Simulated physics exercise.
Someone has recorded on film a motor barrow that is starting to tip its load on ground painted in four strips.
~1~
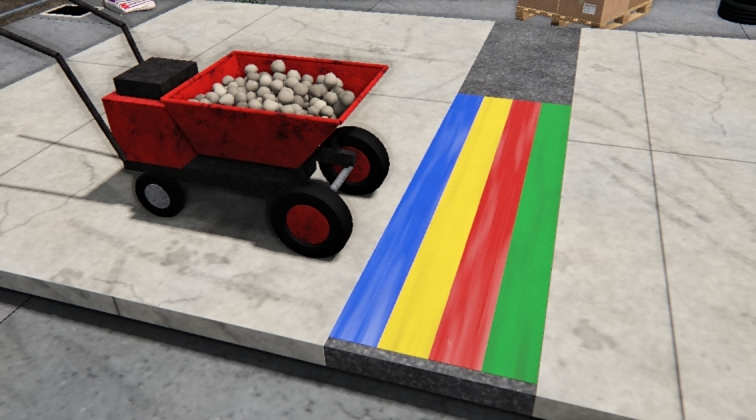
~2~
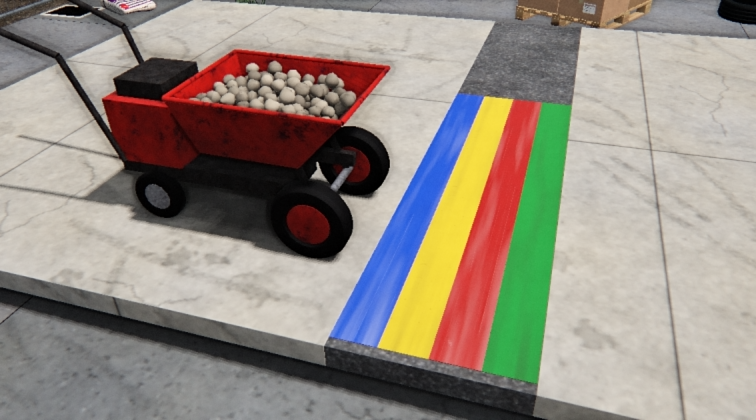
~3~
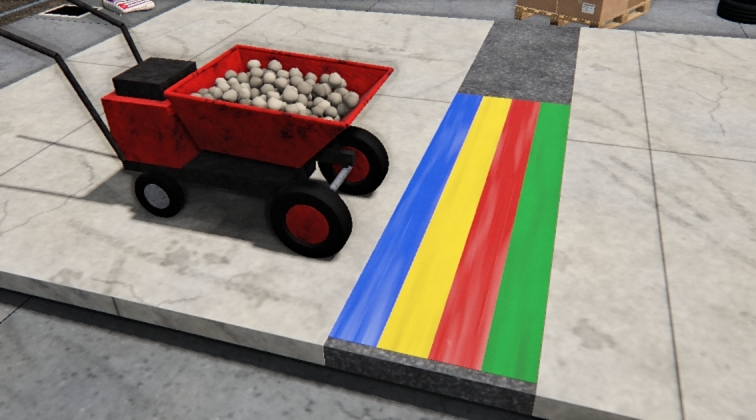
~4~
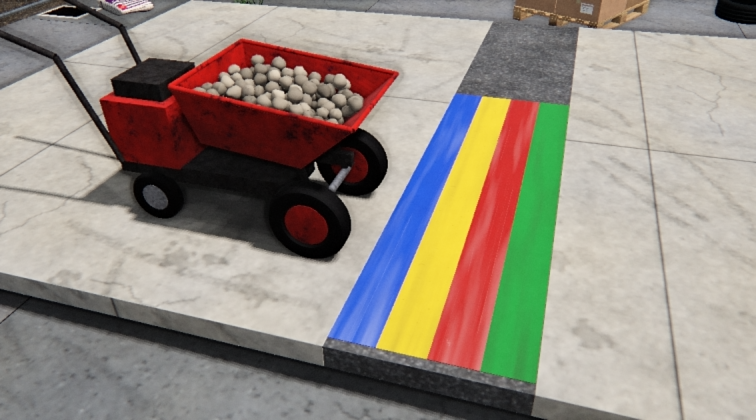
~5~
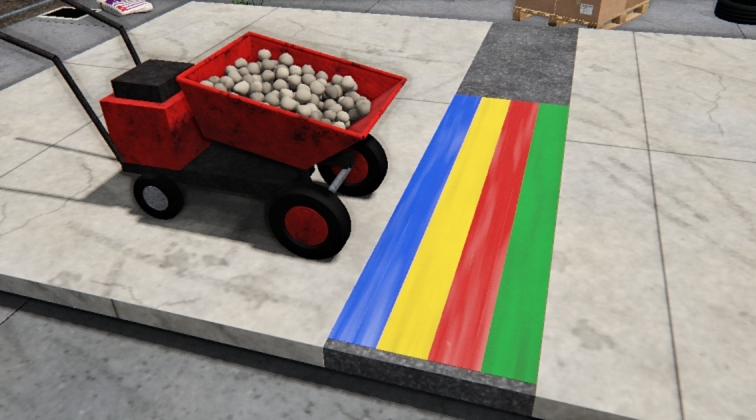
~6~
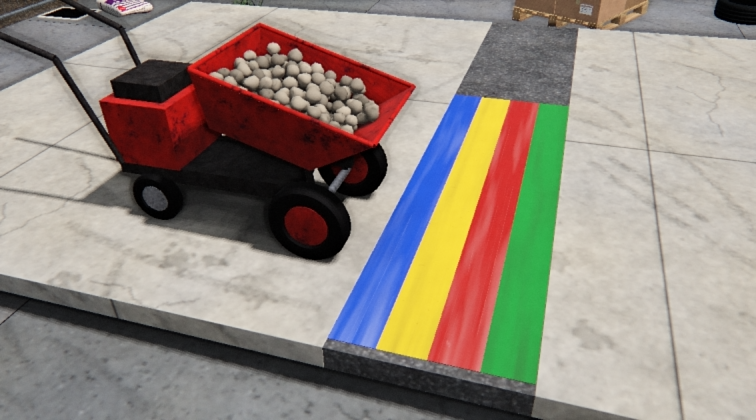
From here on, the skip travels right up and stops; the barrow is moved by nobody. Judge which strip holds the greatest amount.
Greatest amount: The red strip.
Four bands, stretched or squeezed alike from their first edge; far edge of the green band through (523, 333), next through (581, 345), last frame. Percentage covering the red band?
Roughly 30 per cent first, then 30 per cent.
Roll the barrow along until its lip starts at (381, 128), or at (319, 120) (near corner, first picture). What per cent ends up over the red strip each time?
In order: 20 % and 30 %.
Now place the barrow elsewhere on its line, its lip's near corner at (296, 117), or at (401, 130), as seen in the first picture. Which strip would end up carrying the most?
For the first spot it is the yellow strip, for the second the strip in green.
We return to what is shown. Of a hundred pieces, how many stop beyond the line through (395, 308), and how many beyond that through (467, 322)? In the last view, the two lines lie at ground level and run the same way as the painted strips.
Some 80 and some 50 per cent, respectively.
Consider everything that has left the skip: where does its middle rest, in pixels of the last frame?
Close to (499, 244) in the last picture.
Just after the last frame, skip tipped steeply; every one in the skip.
A moment on, skip tipped right over; roughly two thirds in the skip; about a tenth over the yellow strip; roughly a quarter over the red strip; just a few over the green strip; just a few falling.
Further on, skip tipped right over; roughly a quarter in the skip; roughly a quarter over the yellow strip; roughly a third over the red strip; roughly a quarter over the green strip; about a tenth off the paint.
When it is over, skip tipped right over; about a tenth in the skip; not one over the blue strip; roughly a quarter over the yellow strip; roughly a third over the red strip; roughly a quarter over the green strip; about a tenth off the paint.
